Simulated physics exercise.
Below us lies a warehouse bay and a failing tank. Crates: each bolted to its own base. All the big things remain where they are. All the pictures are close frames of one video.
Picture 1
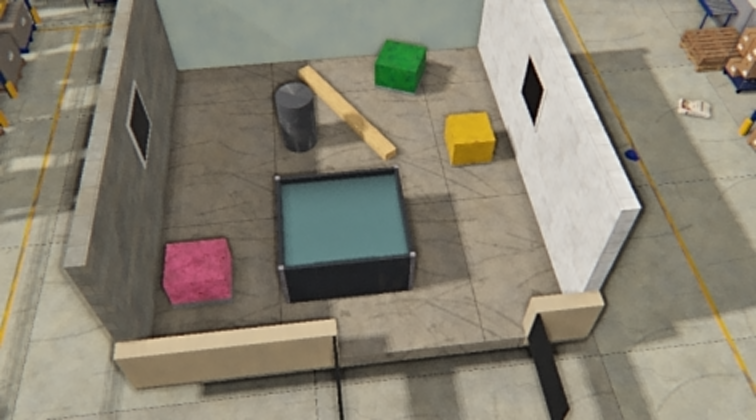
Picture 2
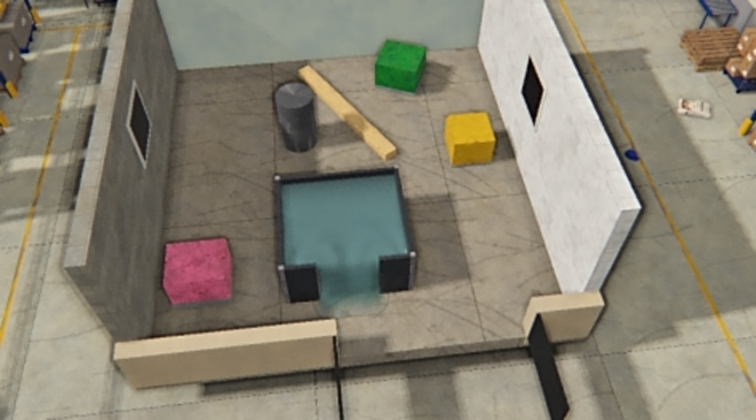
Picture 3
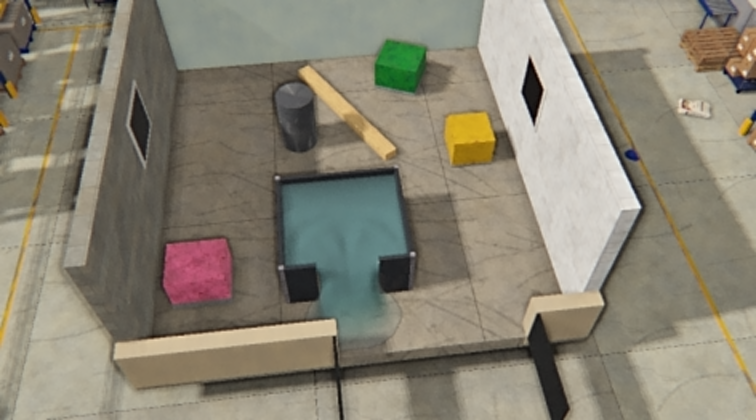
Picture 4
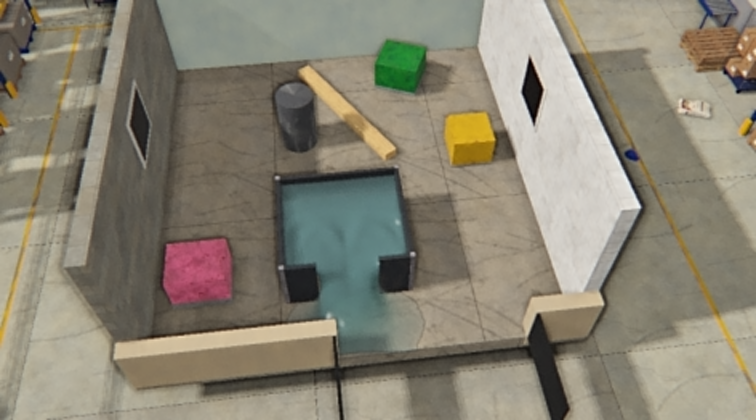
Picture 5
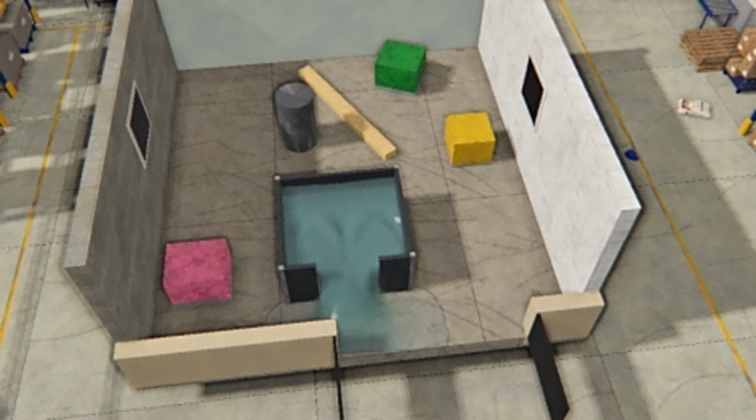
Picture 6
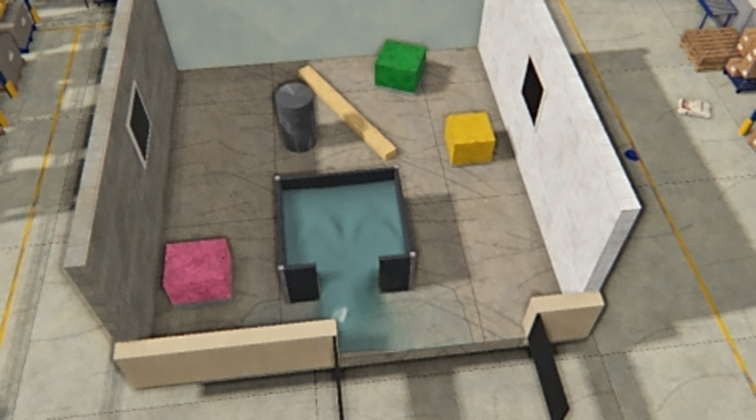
A square, dark-sided tank of blue-green water stands in a three-walled bay on a concrete warehouse floor, seen from above by a still camera. A pink block sits to its left, a dark grey cylinder and a wooden beam behind it, with green and yellow blocks toward the right. The tank's near side opens in the middle, and water pours out, spreading across the floor to the low front edge as the level inside drops.
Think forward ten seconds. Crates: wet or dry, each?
In the end most likely the green crate remains untouched. Most likely the pink crate gets water on it. Most likely the yellow crate remains untouched.
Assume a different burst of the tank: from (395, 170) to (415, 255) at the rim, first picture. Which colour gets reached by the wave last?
My pick is the one in pink.
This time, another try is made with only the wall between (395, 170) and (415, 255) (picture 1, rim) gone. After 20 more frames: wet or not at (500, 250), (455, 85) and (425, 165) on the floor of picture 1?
In the order given, the spots are swamped, swamped and swamped.
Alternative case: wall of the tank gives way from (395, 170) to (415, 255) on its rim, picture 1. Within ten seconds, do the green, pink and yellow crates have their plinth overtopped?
Result: Green crate is swamped; pink crate is not reached; yellow crate is swamped.
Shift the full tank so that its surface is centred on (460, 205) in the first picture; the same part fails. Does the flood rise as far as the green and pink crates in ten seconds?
Result: Green crate avoids it; pink crate avoids it.
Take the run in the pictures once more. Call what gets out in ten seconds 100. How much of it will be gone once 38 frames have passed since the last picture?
I'd estimate close to 85 per cent.
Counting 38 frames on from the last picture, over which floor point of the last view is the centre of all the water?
Around pixel (290, 247) of the last picture.
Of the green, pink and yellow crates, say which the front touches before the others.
That is the one in pink.
A moment on, water covers 10 % of the floor; the green crate not reached, the pink crate water round its plinth, the yellow crate not reached.
Next, water covers 15 % of the floor; the green crate not reached, the pink crate water round its plinth, the yellow crate not reached.
Then, water covers 25 % of the floor; the green crate not reached, the pink crate water round its plinth, the yellow crate not reached.
Later, water covers 40 % of the floor; the green crate not reached, the pink crate water round its plinth, the yellow crate not reached.
In the end, water covers 45 % of the floor; the green crate stayed above the water, the pink crate was topped, the yellow crate stayed above the water.
